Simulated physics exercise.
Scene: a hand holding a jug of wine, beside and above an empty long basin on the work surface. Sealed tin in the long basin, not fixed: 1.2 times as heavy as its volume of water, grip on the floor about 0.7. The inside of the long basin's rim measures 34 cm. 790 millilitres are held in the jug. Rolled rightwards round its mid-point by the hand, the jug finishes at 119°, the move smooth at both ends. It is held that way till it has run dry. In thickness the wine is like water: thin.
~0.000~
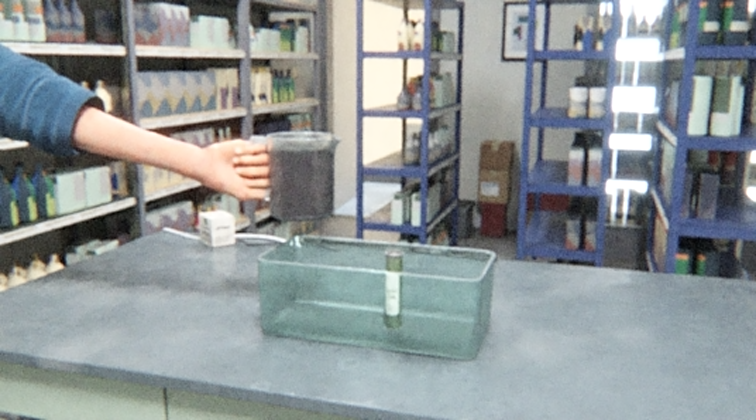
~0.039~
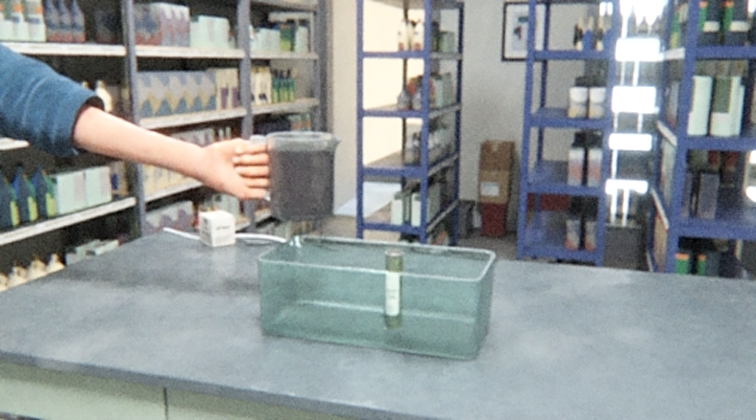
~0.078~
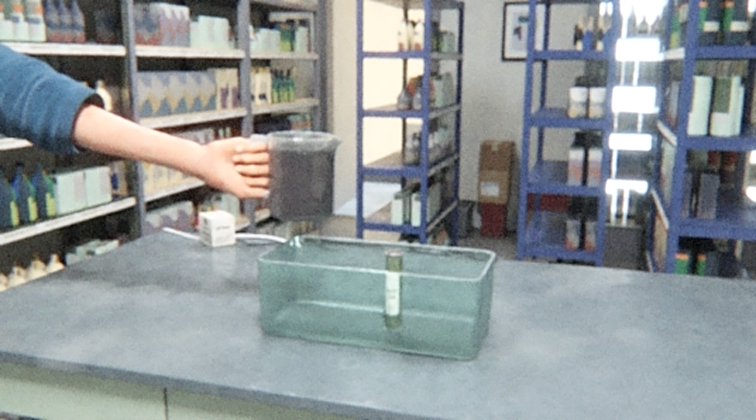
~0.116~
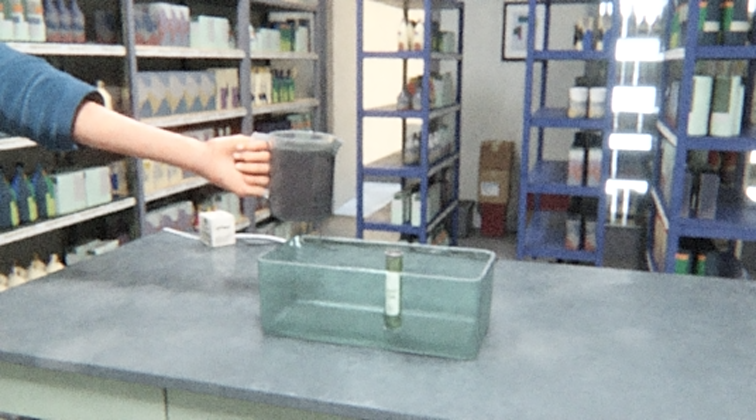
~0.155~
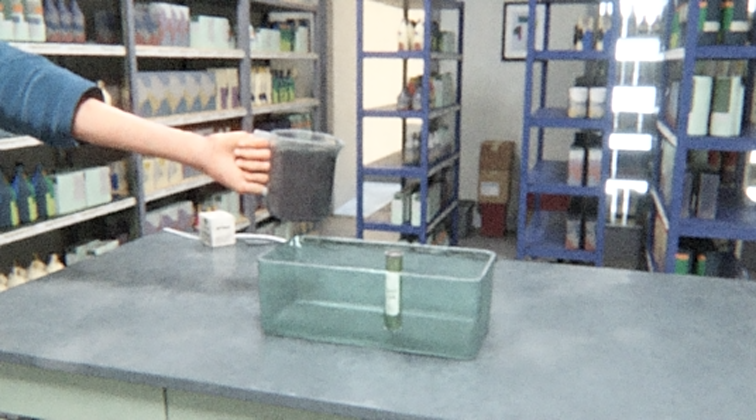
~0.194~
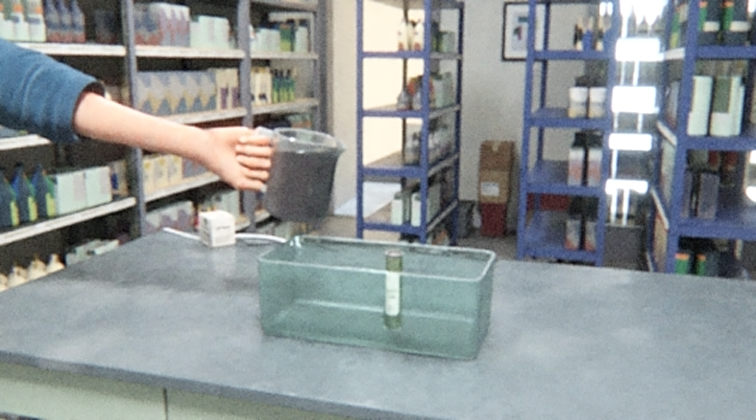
A hand in a blue sleeve reaches in from the left, holding a clear jug of dark liquid above the left end of an empty, greenish glass basin. The fixed, slightly raised view shows a grey worktop in a storeroom of stocked shelves, with a small white box at left and a slim, pale-labelled container by the basin. The hand slowly tilts the jug slightly rightwards.
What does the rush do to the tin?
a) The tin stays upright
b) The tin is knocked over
The tin is knocked over (b).
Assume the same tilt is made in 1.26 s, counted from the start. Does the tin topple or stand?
In that case the tin overturns.
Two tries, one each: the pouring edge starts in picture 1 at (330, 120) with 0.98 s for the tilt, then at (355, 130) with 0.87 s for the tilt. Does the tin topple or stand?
First it falls; then it falls.
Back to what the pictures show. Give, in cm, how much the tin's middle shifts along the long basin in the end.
In the end the tin's centre has shifted about 8.0 centimetres.
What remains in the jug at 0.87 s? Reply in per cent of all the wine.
18 in a hundred, give or take.
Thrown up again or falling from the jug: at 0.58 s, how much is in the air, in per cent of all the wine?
Near 18 per cent at that moment.
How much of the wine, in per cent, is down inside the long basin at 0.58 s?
Some 5 per cent.
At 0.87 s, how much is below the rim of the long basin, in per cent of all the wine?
Some 68 per cent.
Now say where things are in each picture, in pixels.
In the first picture, tilt 0°; pouring edge (341, 139); surface from (274, 147) to (333, 149); the long basin's rim runs from (277, 248) to (488, 267); the tin's top is at (394, 257).
In the second picture, tilt 0°; pouring edge (341, 139); surface from (274, 147) to (333, 150).
In the third picture, tilt 2°; pouring edge (342, 140); surface from (275, 146) to (333, 150).
In the fourth picture, tilt 4°; pouring edge (343, 142); surface from (276, 146) to (335, 150).
In the fifth picture, tilt 7°; pouring edge (345, 145); surface from (277, 146) to (336, 151).
In the sixth picture, tilt 11°; pouring edge (347, 148); surface from (278, 148) to (338, 152).
After 0.58 s the tilt is 76° and 77 per cent is still to pour; the tin stands where it began.
After 0.87 s the tilt is 115° and 17 per cent is still to pour; the tin leans 38°.
After 1.17 s the tilt is 119° and 0 per cent is still to pour; the tin lies on its side.
After 1.49 s the tilt is 119° and 0 per cent is still to pour; the tin lies on its side.
In the end the tin lies on its side.
